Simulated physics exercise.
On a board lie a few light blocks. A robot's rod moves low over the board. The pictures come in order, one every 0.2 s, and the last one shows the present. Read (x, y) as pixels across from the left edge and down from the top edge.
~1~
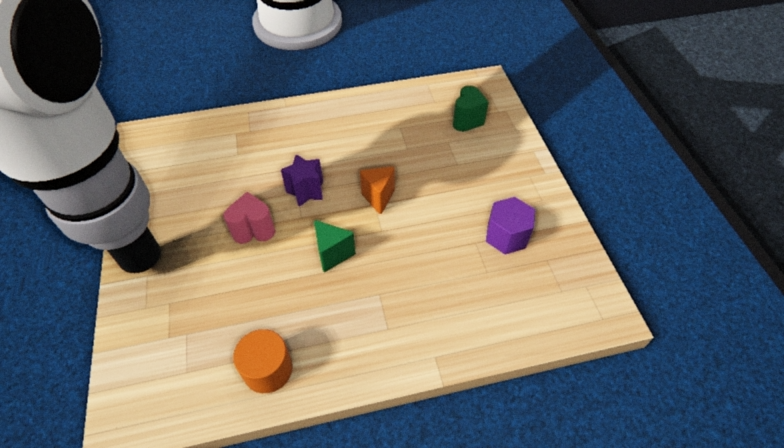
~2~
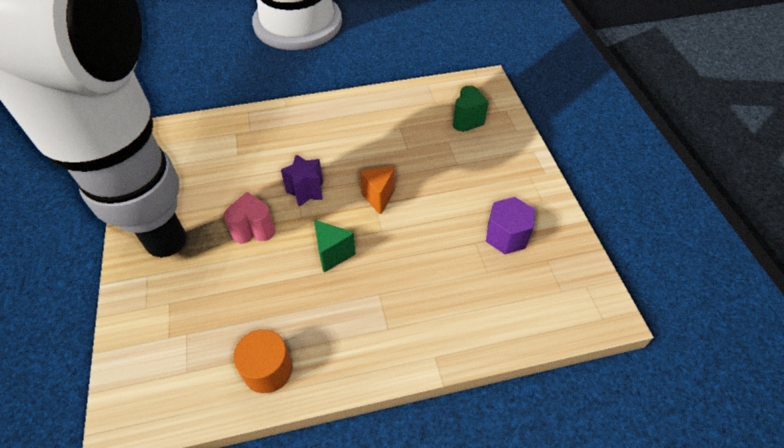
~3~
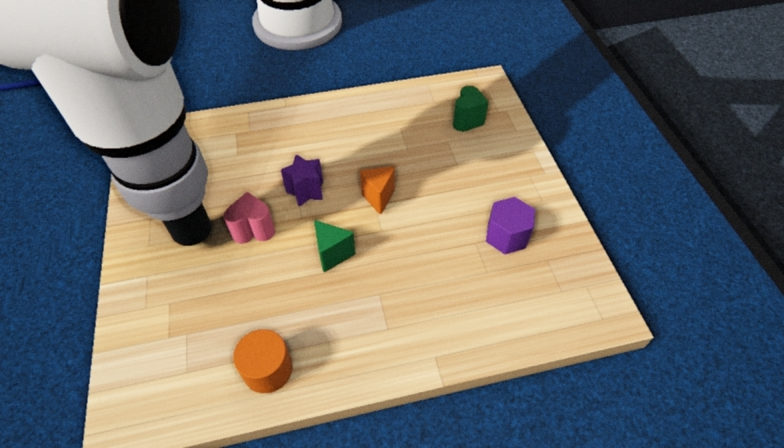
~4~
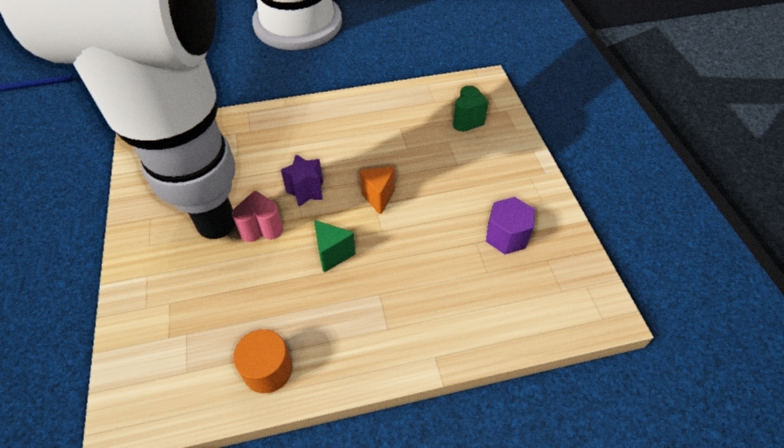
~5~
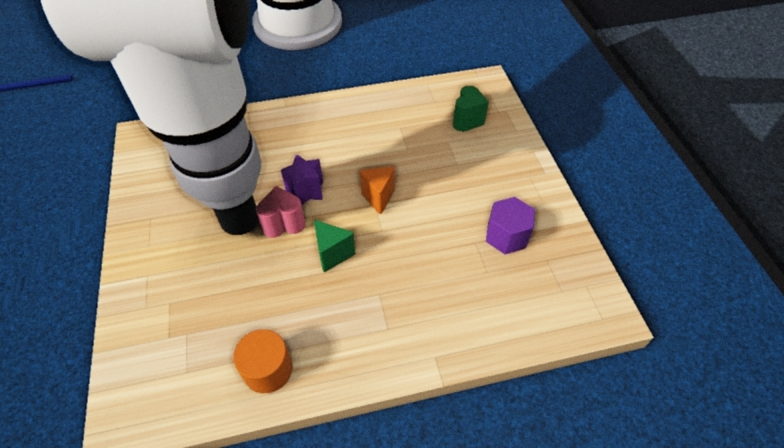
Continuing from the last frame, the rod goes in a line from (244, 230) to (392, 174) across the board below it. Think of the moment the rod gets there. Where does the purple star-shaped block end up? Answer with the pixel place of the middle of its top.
Just about (329, 146).
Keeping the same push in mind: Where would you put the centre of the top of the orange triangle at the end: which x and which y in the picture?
Around (397, 176).
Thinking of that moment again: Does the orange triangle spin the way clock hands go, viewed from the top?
I expect so.
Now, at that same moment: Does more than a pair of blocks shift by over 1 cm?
I believe so.
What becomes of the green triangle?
It is still on its spot.
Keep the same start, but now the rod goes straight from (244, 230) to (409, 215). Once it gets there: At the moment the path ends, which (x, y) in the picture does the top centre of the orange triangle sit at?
The middle of its upper face should be somewhere near (411, 158).
On the path given first. One third of the way, rod (294, 200); pink heart-shaped block (323, 198); purple star-shaped block (309, 164), turned 25° anticlockwise.
Two thirds of the way, rod (344, 181); pink heart-shaped block (339, 200), turned 25° clockwise; purple star-shaped block (328, 147), turned 80° anticlockwise.
At the end, rod (392, 164); pink heart-shaped block (339, 200), turned 25° clockwise; purple star-shaped block (329, 146), turned 90° anticlockwise; green triangle unmoved; orange triangle (397, 176), turned 90° clockwise.
